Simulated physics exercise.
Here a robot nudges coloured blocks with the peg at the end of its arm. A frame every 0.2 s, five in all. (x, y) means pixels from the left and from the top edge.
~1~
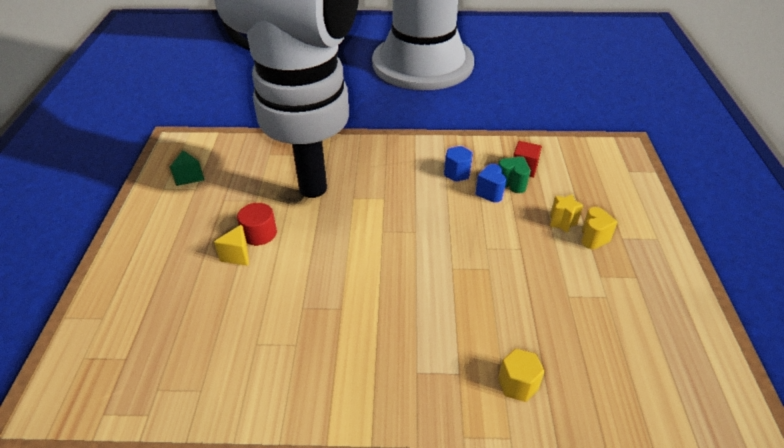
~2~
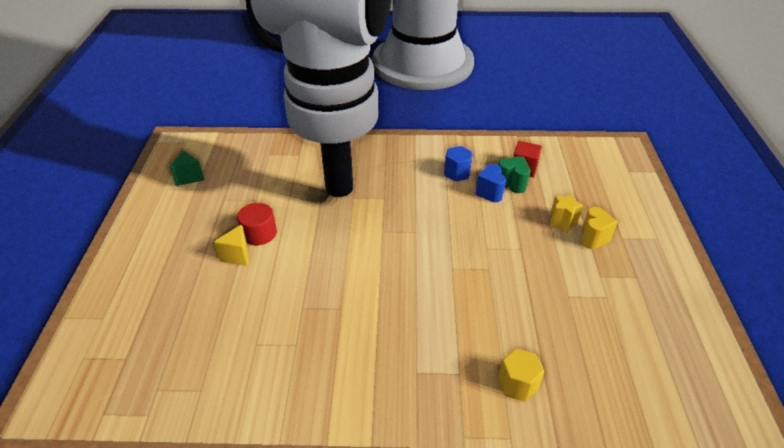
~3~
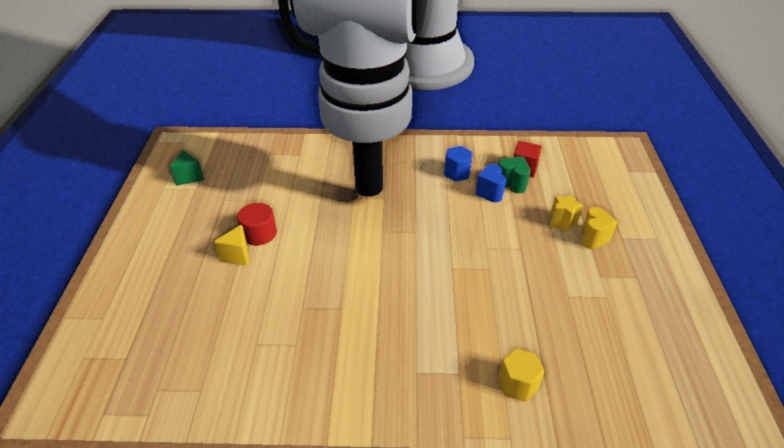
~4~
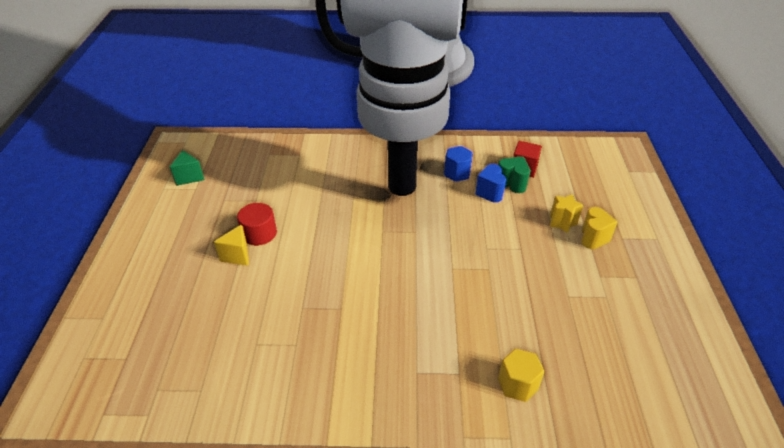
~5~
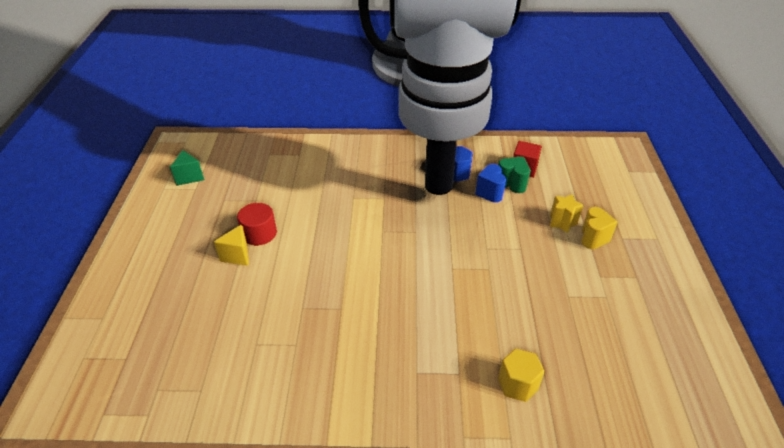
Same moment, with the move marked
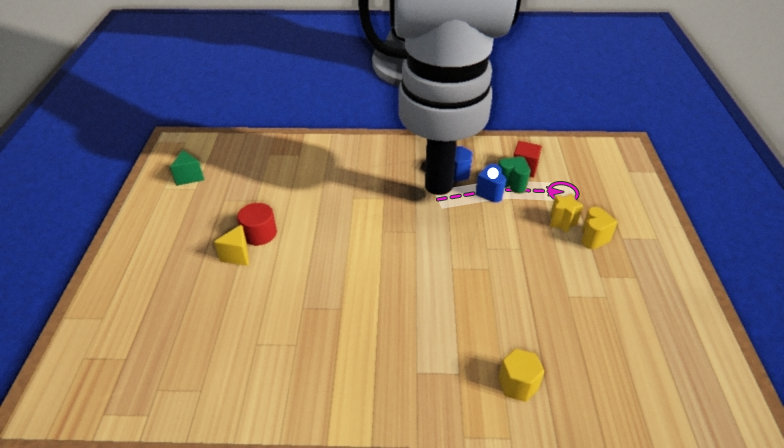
On a wooden board over blue cloth, a robot arm's black peg moving right toward a blue block, the coloured blocks staying still.
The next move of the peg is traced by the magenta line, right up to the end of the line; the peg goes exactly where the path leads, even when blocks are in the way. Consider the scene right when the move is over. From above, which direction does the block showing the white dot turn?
The turn is anti-clockwise.
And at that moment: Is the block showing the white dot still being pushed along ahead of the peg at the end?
Going by the path, yes.
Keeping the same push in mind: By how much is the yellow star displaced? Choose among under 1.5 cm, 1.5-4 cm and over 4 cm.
Short, under 1.5 cm.
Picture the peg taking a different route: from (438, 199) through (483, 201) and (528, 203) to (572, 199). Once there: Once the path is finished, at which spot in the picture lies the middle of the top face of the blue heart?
It is going to be at (572, 163).
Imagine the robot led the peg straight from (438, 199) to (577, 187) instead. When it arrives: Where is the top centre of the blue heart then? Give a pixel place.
By then it is at (587, 153).
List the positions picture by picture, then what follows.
Peg tip at (313, 189); block tops, blue hexagonal block at (459, 153); blue heart at (493, 173); green heart at (516, 164); red square block at (528, 149); yellow star at (568, 202), in the first picture.
Peg at (340, 189); blocks unchanged, in the second picture.
Peg at (369, 188); blocks unchanged, in the third picture.
Peg at (402, 187); blocks unchanged, in the fourth picture.
Peg at (439, 187); blue hexagonal block at (459, 153); blue heart at (493, 173); green heart at (516, 164); red square block at (528, 149); yellow star at (568, 202), in the fifth picture.
Path on the board, from (438, 199) over (479, 193) and (520, 190) to (563, 192); the dot is on the blue heart.
The first path, step by step. One third of the way, peg at (482, 179); blue heart at (509, 170), turned 25° anticlockwise; green heart at (524, 161), turned 20° clockwise; red square block at (530, 147).
Two thirds of the way, peg at (524, 177); blue heart at (551, 170), turned 45° anticlockwise; green heart at (552, 157); red square block at (535, 143), turned 30° anticlockwise.
At the end, peg at (567, 179); blue hexagonal block in place; blue heart at (595, 172), turned 45° anticlockwise; green heart at (570, 154), turned 75° anticlockwise; red square block at (535, 143), turned 35° anticlockwise; yellow star in place.
